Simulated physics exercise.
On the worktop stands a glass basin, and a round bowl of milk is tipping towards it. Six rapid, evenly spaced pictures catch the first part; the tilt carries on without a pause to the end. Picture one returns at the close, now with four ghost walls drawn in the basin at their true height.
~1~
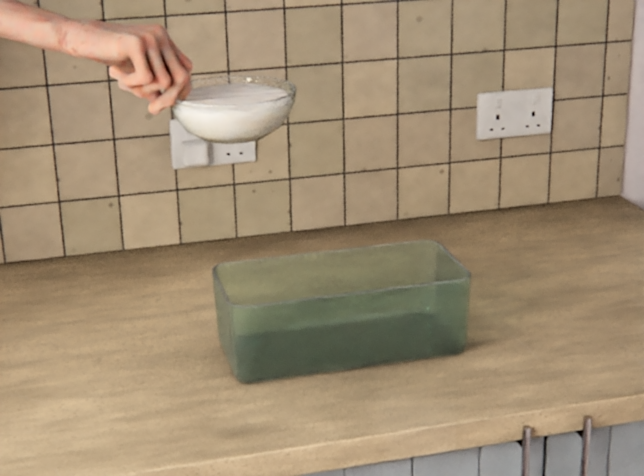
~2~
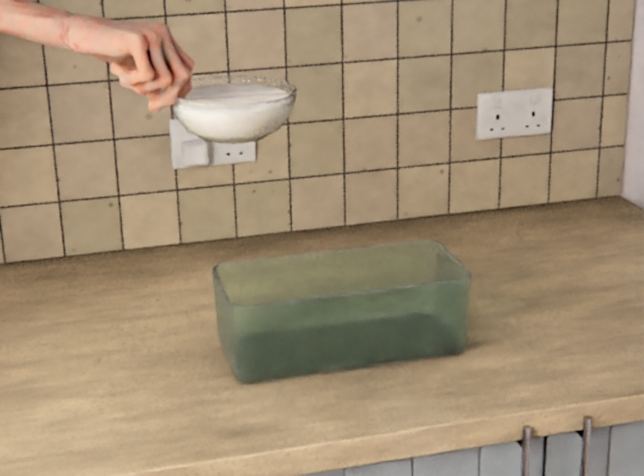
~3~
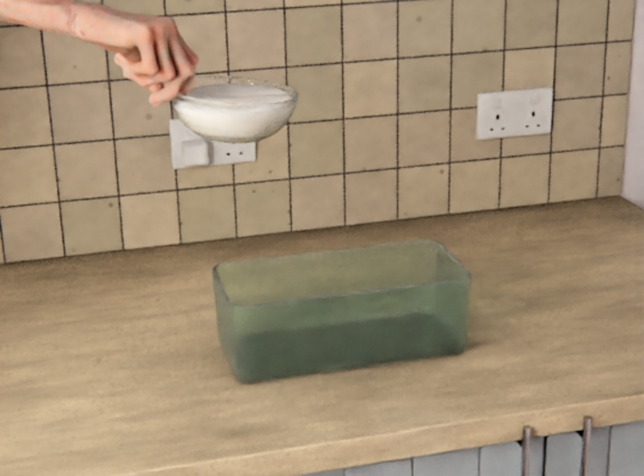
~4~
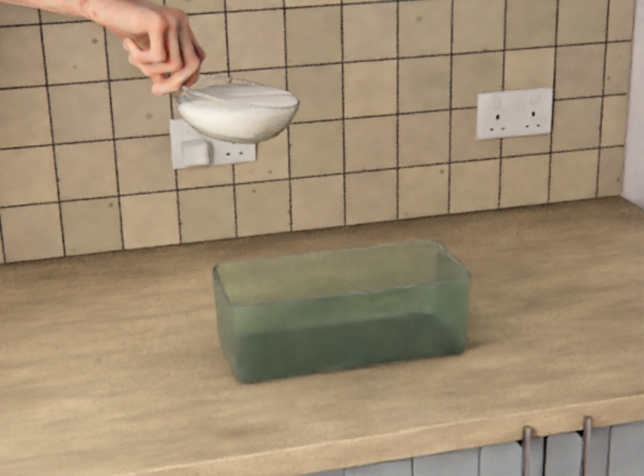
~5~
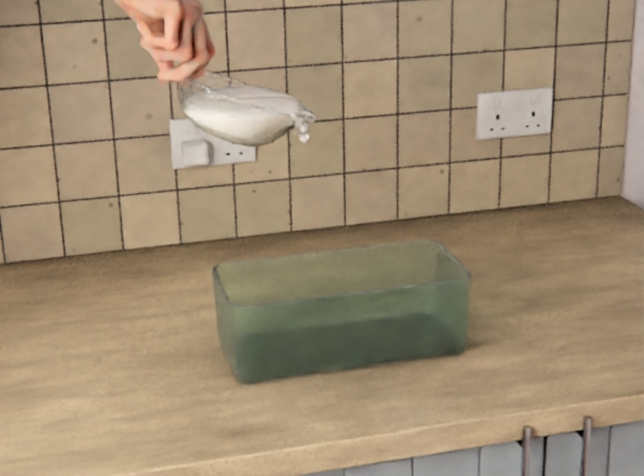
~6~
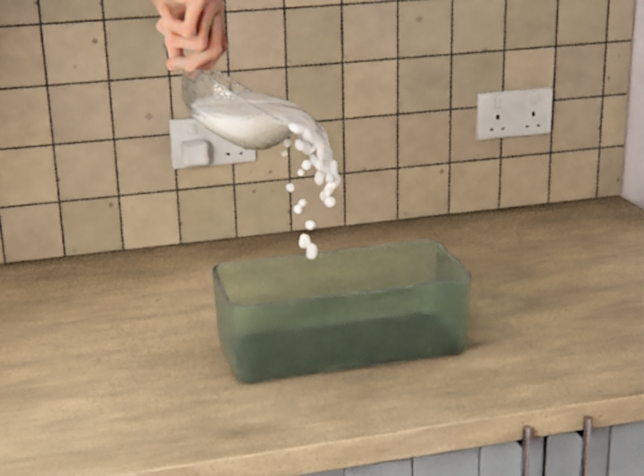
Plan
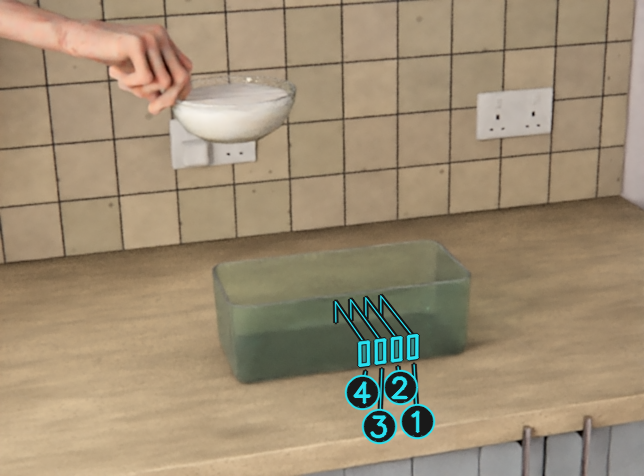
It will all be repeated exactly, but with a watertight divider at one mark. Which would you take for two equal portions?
The best position is 3.
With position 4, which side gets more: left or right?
The right side.
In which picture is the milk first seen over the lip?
In picture 4.
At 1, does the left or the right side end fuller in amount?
The left one.
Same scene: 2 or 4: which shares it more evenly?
Here it is position 4.
On the marked copy, 1 at (414, 364); 2 at (397, 366); 3 at (381, 369); 4 at (365, 371).
If 1 is chosen, about 89 % ends left of the wall and 8 % right of it; 3 % is lost outside.
If 2 is chosen, about 80 % ends left of the wall and 18 % right of it.
If 3 is chosen, about 49 % ends left of the wall and 49 % right of it; 3 % is lost outside.
If 4 is chosen, about 34 % ends left of the wall and 64 % right of it.
